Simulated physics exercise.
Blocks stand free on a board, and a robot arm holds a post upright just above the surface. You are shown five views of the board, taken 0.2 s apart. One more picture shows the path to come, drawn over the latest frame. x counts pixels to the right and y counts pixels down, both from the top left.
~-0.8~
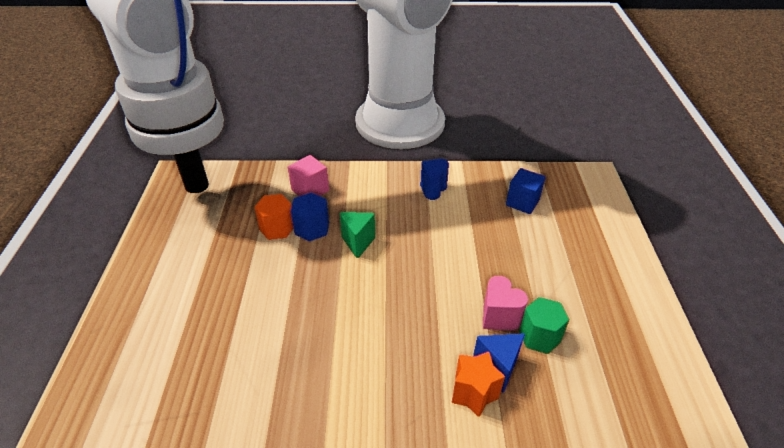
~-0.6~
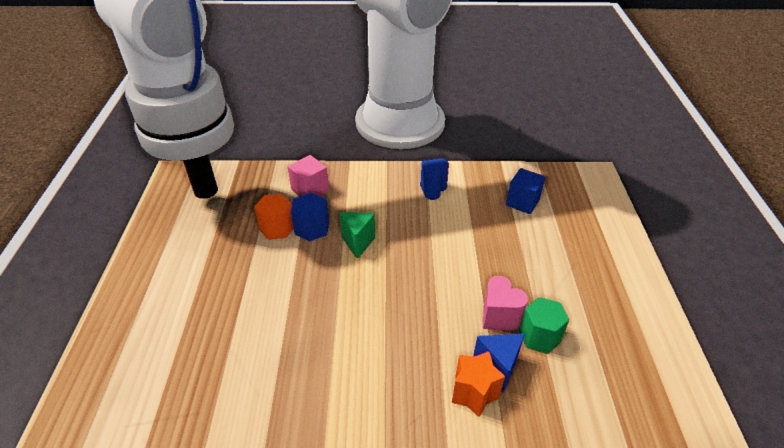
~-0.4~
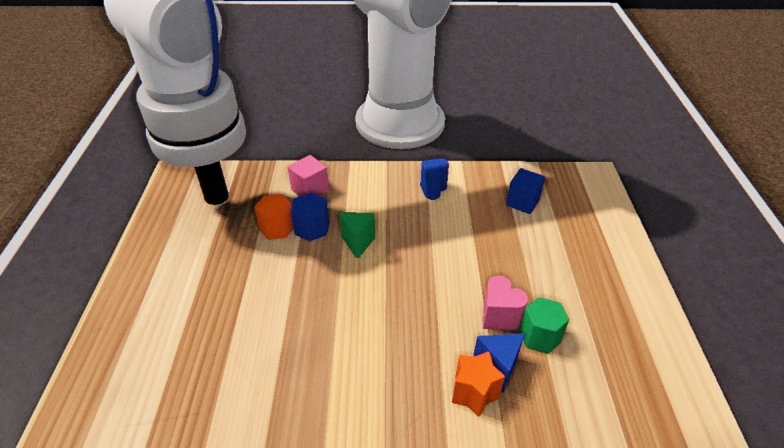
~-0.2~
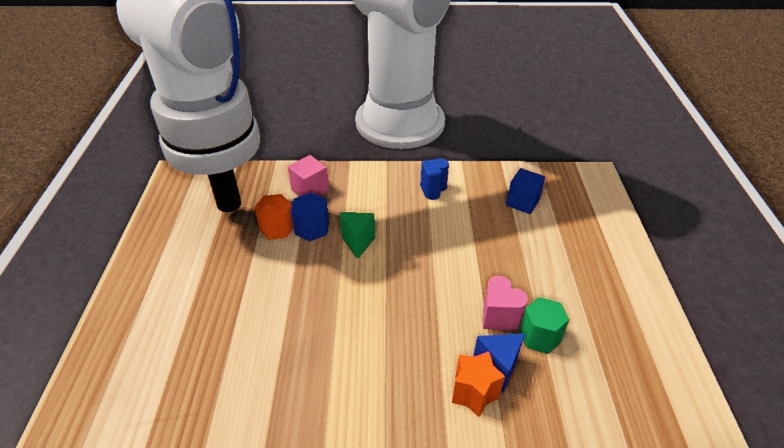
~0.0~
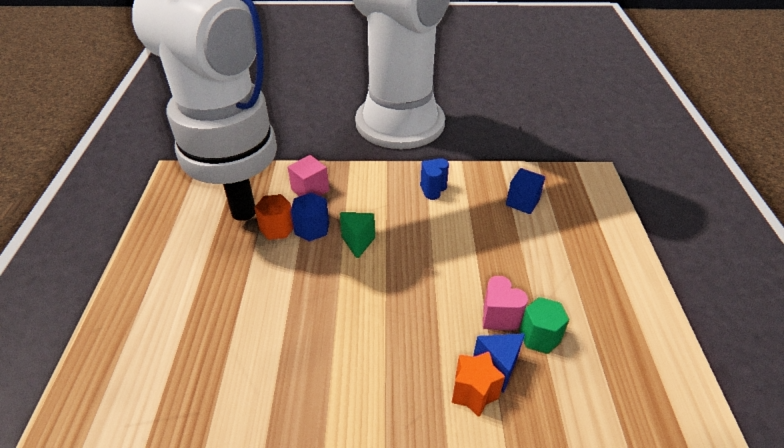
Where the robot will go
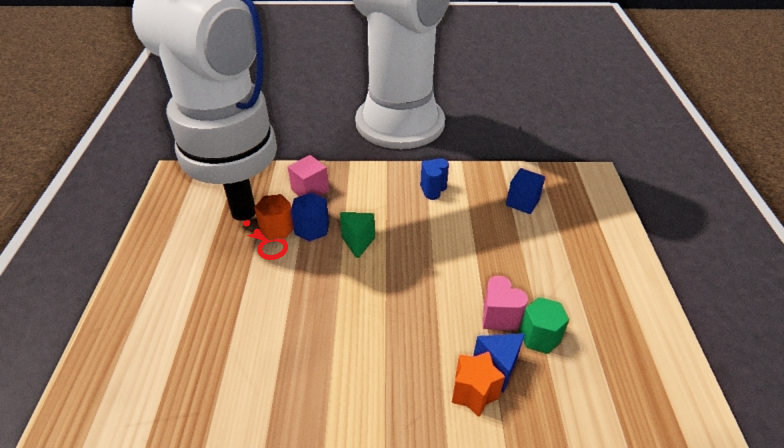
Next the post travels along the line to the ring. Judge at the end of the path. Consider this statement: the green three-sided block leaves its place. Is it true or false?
Verdict: False.
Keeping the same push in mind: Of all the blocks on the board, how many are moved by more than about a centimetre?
It shifts two blocks.
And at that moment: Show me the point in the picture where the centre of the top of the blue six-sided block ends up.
I expect it at (327, 202).
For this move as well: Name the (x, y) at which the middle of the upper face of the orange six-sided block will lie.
I expect it at (297, 215).
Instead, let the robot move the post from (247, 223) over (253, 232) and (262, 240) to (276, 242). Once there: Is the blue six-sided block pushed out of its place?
Yes, that is how it ends up.
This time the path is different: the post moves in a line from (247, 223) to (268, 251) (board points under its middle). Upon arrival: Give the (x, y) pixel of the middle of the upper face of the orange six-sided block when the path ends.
Roughly at (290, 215).
The line goes from (247, 223) to (273, 248).
On the path given first. Halfway along, post (258, 225); orange six-sided block (284, 208), turned 30° anticlockwise; blue six-sided block (318, 203).
At the end, post (271, 238); orange six-sided block (297, 215), turned 55° anticlockwise; blue six-sided block (327, 202), turned 20° anticlockwise; green three-sided block unmoved.
